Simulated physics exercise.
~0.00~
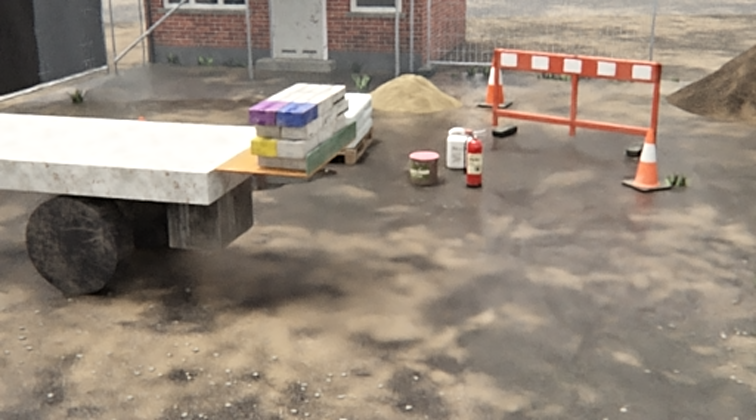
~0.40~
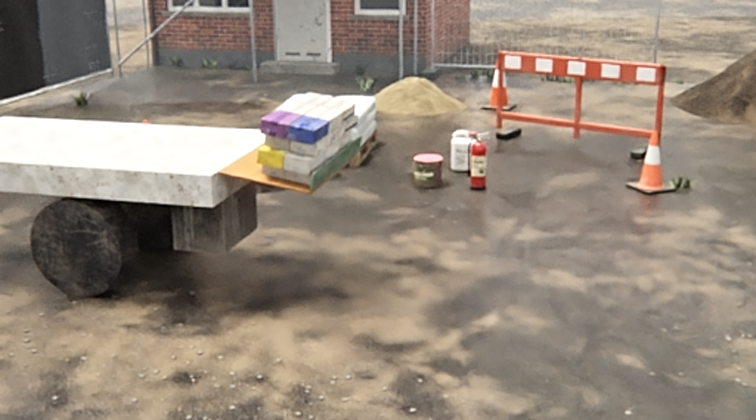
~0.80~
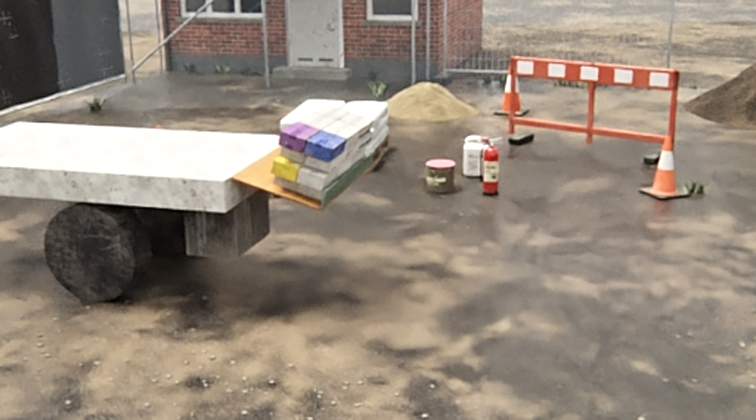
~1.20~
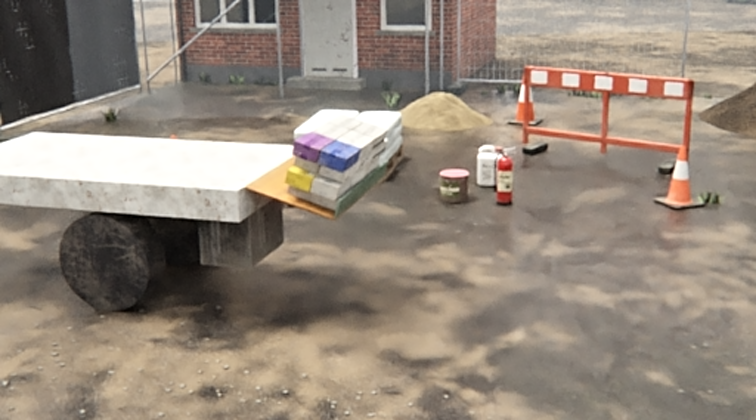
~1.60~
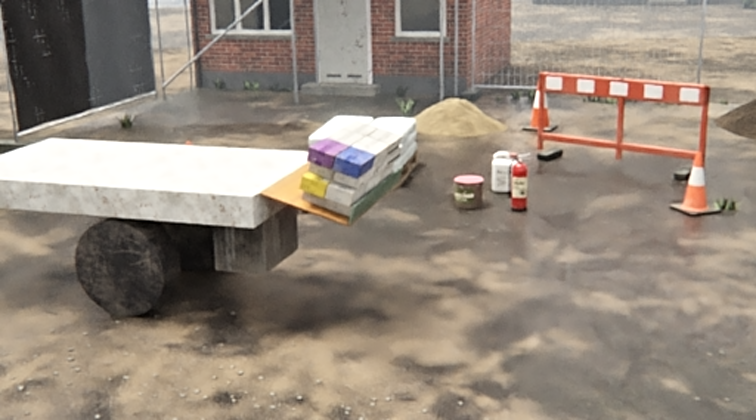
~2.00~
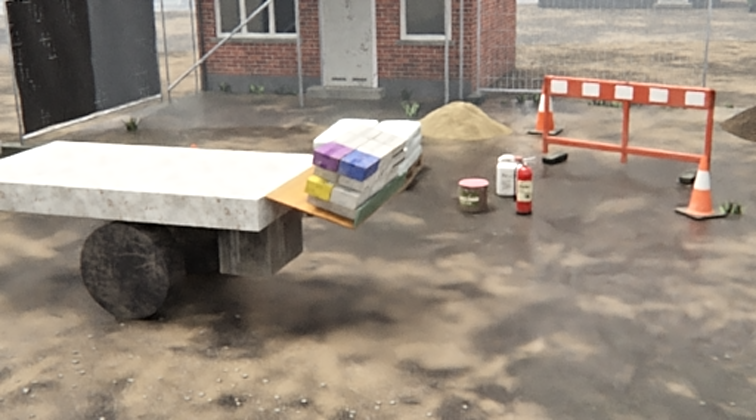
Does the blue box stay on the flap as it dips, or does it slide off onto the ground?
The blue box stays on the flap. It tilts along with the rest of the stack and is still in its place at the end.
